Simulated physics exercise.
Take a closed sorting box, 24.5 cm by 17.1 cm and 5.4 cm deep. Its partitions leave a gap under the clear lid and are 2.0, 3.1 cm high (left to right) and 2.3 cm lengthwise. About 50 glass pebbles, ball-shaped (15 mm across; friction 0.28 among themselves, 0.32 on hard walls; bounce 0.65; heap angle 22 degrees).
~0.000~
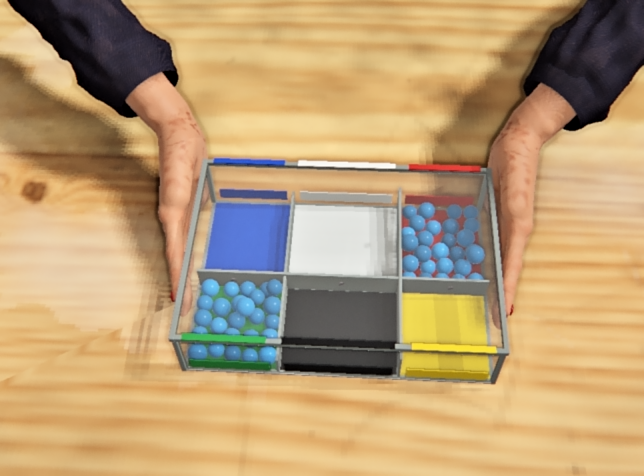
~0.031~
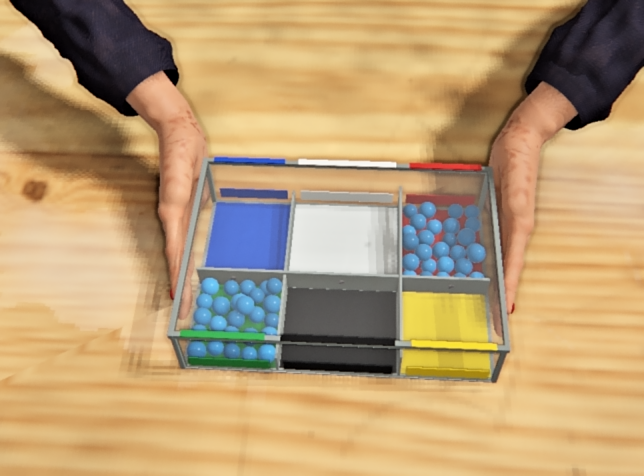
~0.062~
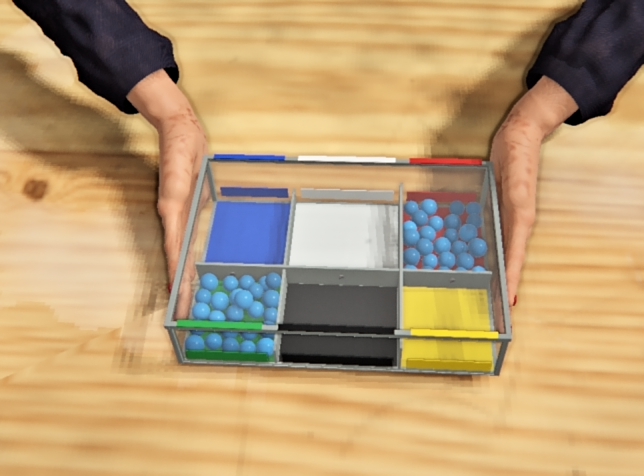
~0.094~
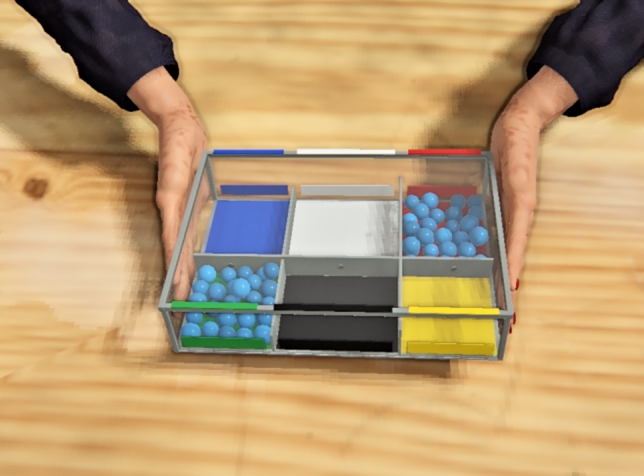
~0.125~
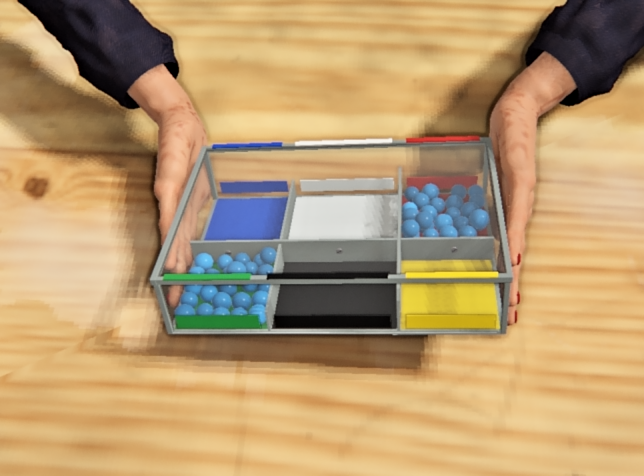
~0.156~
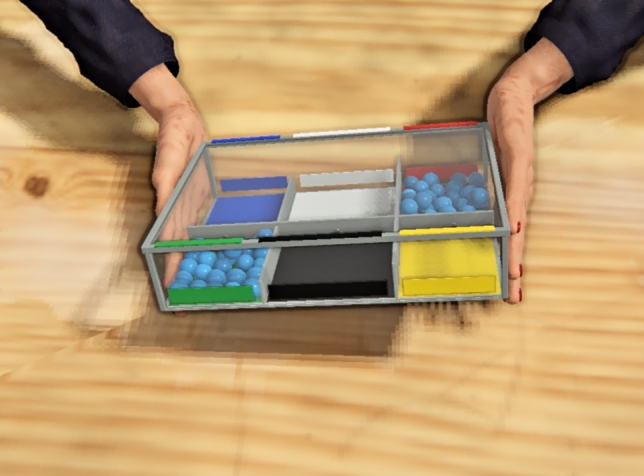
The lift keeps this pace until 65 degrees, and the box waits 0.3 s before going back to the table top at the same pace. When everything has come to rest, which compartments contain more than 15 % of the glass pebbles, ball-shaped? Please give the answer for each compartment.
Red: Beats the threshold; blue: Beats the threshold; green: Beats the threshold; yellow: Fails to beat the threshold; white: Fails to beat the threshold; black: Fails to beat the threshold.
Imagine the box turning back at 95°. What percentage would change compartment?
Near 60 in a hundred.
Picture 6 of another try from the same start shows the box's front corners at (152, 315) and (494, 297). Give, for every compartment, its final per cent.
It comes out as red at 45 percent, blue at 5 percent, green at 45 percent, yellow at 0 percent, white at 5 percent and black at 0 percent.
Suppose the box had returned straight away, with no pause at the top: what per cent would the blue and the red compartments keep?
Then, in per cent: Blue 20, red 50.
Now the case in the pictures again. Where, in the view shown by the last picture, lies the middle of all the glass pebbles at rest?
(371, 253) or so.
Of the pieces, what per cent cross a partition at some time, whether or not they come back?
Estimate: Near 25 %.
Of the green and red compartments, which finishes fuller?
The red one.
After 0.56 s, tilt 65 degrees; red 50 %, blue 10 %, green 35 %.
Then, at 0.83 s, tilt 42 degrees; red 50 %, blue 20 %, green 25 %, white 5 %.
After 1.21 s, tilt 0 degrees; red 50 %, blue 20 %, green 25 %, white 5 %.
By 1.9 s all is still; red 50 %, blue 20 %, green 25 %, yellow 0 %, white 5 %, black 0 %.
